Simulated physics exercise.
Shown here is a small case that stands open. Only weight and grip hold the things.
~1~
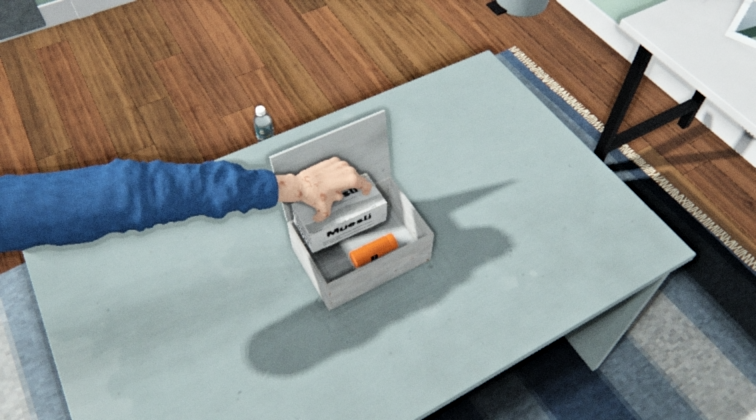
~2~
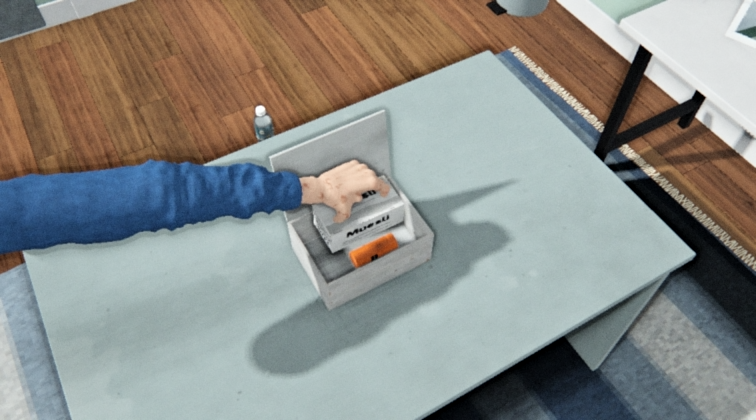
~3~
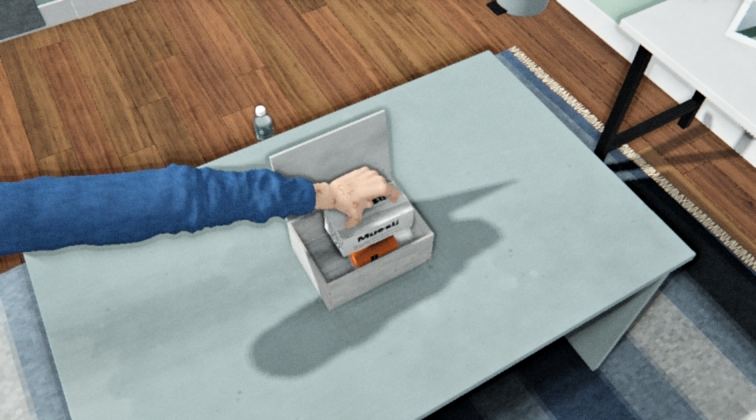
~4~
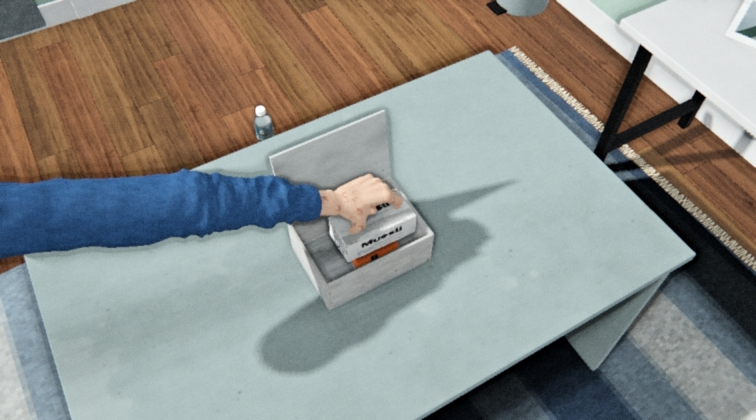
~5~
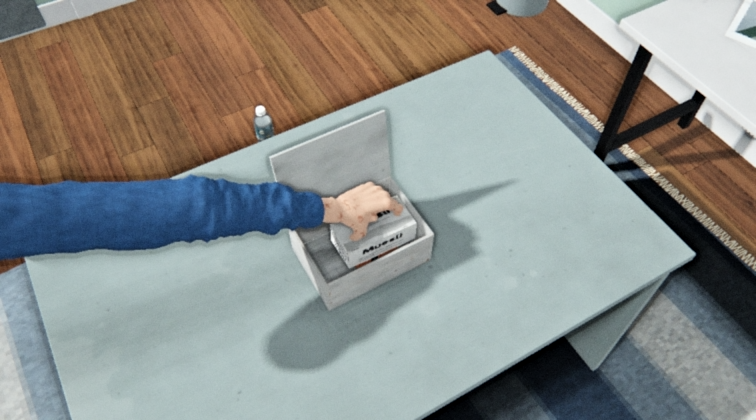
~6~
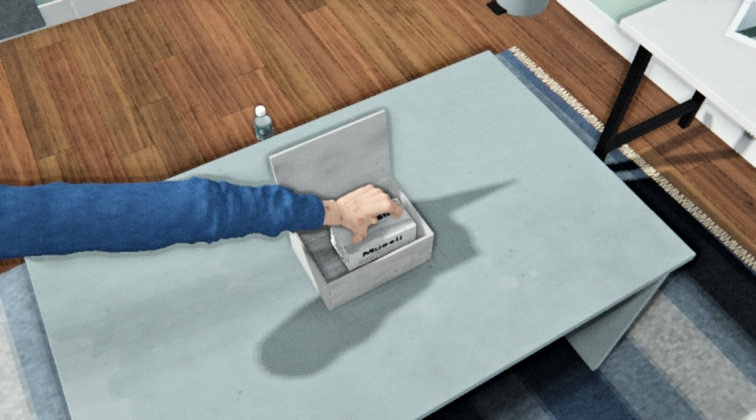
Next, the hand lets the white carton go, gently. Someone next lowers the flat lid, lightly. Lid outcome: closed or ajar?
Closed.
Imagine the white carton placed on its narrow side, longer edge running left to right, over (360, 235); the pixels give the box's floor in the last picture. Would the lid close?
Packed like that, it goes down completely.
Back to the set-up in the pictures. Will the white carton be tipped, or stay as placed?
Result: It leans over.
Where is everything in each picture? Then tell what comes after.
In the first picture, on its way; white carton (340, 212); orange shaker (374, 250).
In the second picture, on its way; white carton (359, 213); orange shaker (374, 250).
In the third picture, on its way; white carton (369, 218); orange shaker (374, 250).
In the fourth picture, on its way; white carton (373, 225).
In the fifth picture, on its way; white carton (373, 231).
In the sixth picture, put in, still held; white carton (373, 234).
Then, 0.80 s after the last picture, lid starting down; white carton on its side near (362, 223); orange shaker rolled about its own width.
Then, 1.60 s after the last picture, lid 56° above the rim; white carton on its side near (362, 223); orange shaker rolled about its own width.
Then, 2.10 s after the last picture, lid 17° above the rim; white carton on its side near (362, 223); orange shaker rolled about its own width.
At rest, lid shut; tipped over in the box, white carton; orange shaker in place. Seen from the same camera at the end, white carton near (362, 223).
